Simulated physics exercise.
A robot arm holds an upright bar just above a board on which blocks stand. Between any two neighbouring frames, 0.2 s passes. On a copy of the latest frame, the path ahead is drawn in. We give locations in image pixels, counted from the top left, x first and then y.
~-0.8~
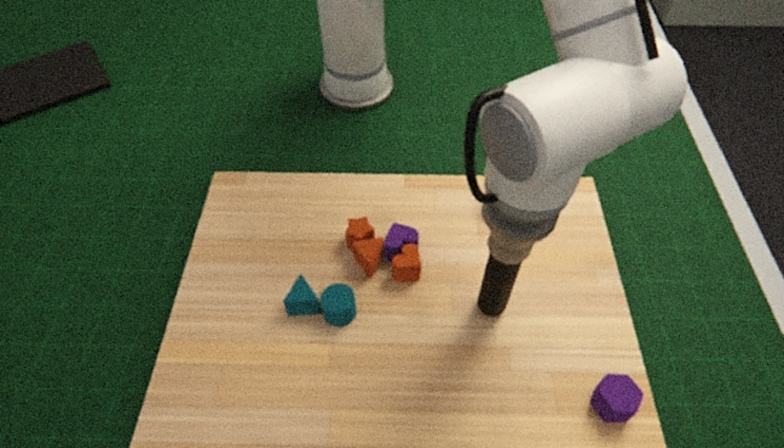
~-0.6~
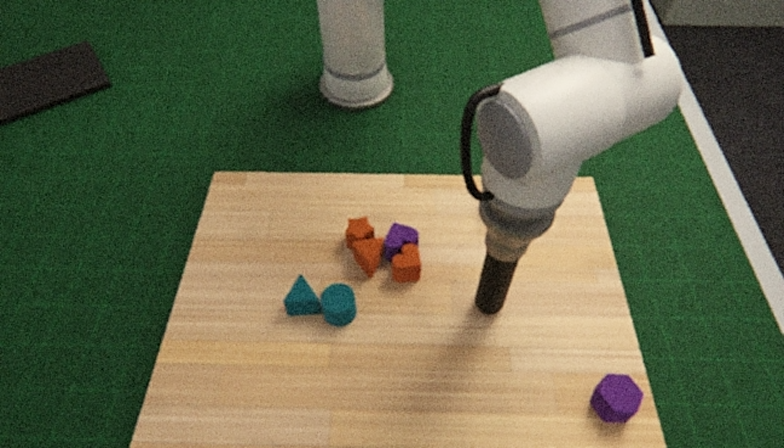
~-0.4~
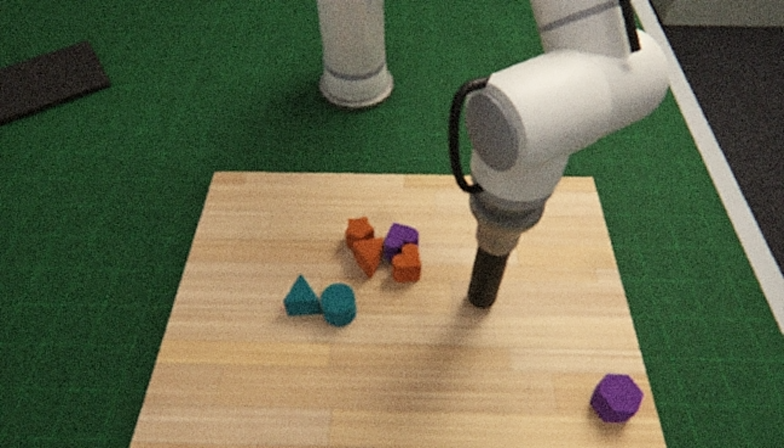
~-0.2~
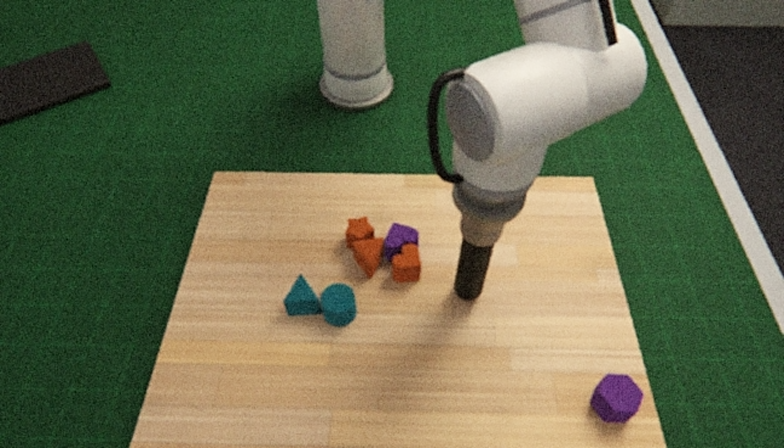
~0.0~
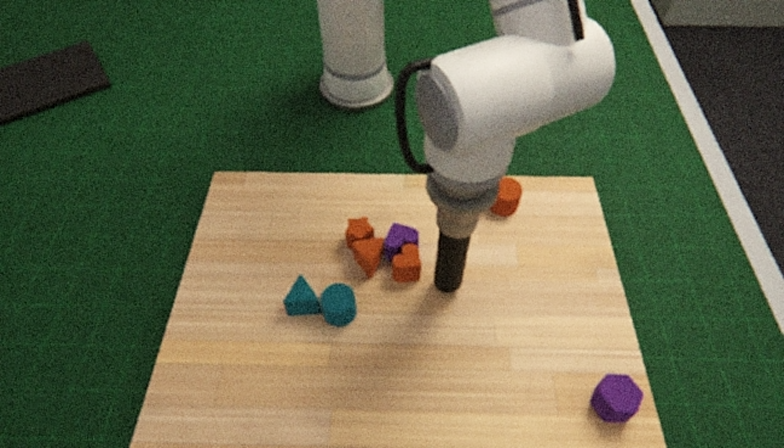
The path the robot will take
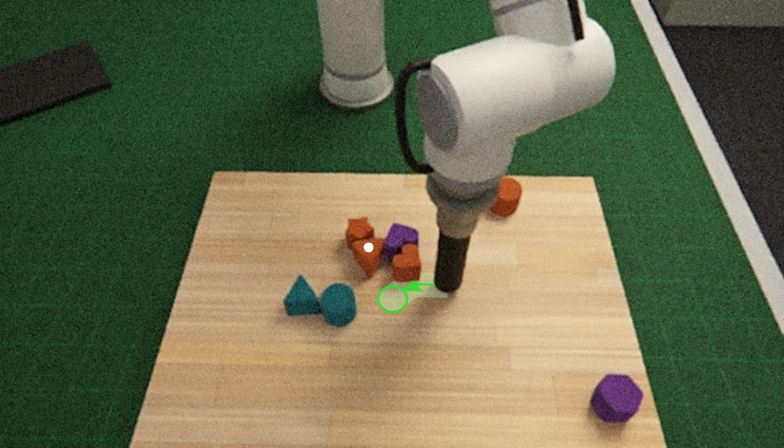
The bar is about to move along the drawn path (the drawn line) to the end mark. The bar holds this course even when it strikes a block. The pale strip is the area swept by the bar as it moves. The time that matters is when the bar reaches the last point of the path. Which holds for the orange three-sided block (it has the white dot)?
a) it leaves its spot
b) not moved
b - not moved.
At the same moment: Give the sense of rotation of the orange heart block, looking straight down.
Looking down, my answer is that the orange heart block rotates clockwise.
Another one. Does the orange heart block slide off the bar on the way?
The answer is yes.
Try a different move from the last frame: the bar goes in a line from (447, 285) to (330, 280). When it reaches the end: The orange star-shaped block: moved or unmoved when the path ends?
That block is shifted.
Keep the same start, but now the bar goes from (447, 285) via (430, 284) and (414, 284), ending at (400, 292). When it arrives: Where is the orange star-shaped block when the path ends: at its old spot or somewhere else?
It will remain on its spot.
The line goes from (447, 285) via (427, 285) and (408, 287), ending at (393, 299); the dot is on the orange three-sided block.
On the path given first. Halfway along, bar at (416, 280); purple heart block at (399, 231); orange heart block at (396, 252), turned 30° clockwise.
At the end, bar at (393, 295); orange three-sided block unmoved; purple heart block at (399, 231); orange heart block at (392, 254), turned 55° clockwise.
